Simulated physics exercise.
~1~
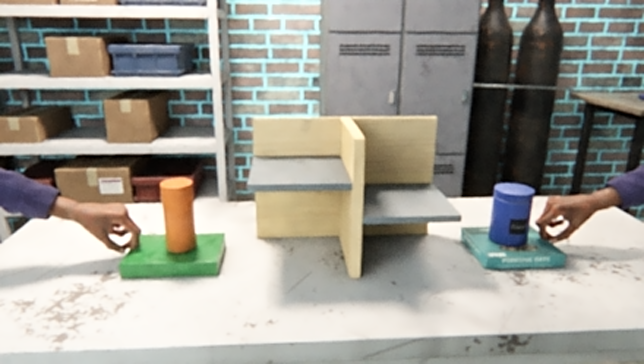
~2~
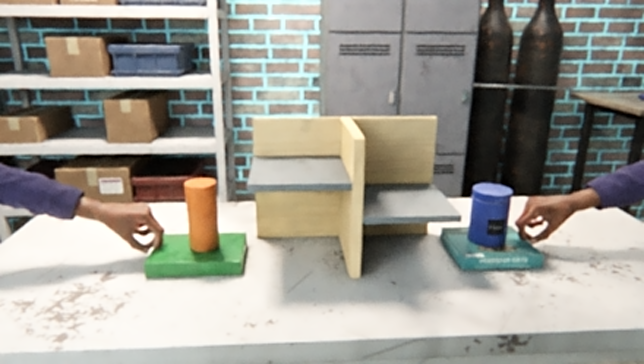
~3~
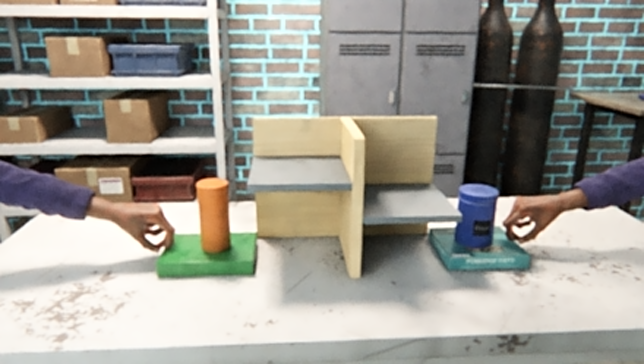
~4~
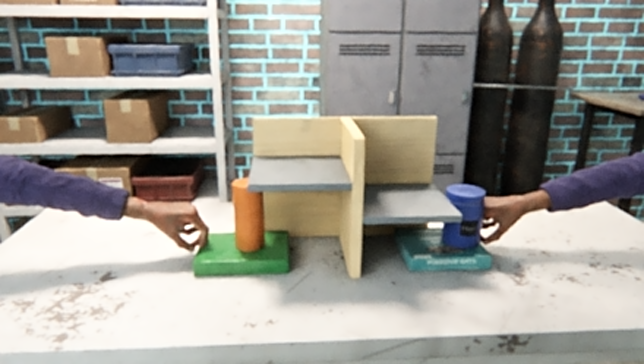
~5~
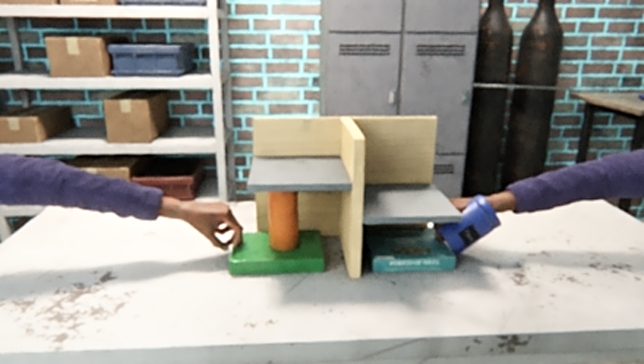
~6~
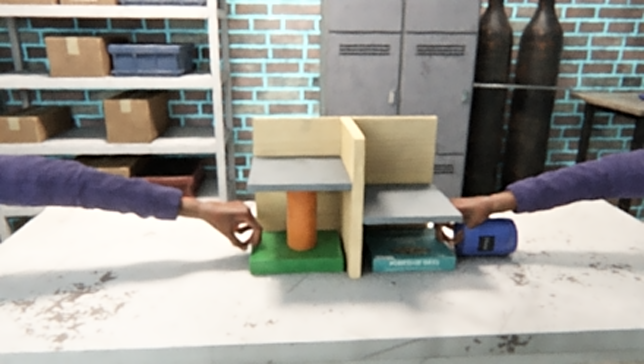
At first, two hands reach in from either side of a table, one holding a green tray with an upright orange candle, the other a turquoise packet carrying an upright blue jar. Between them stands a wooden rack with a gray shelf on each side, the left one higher. The hands push both loads inward toward the rack. The blue jar meets the edge of the lower right shelf and tips back as the packet slides on underneath. Meanwhile, the orange candle passes upright beneath the left shelf. Finally, the candle stands under it on its tray, while the jar lies on its side to the right of the packet.
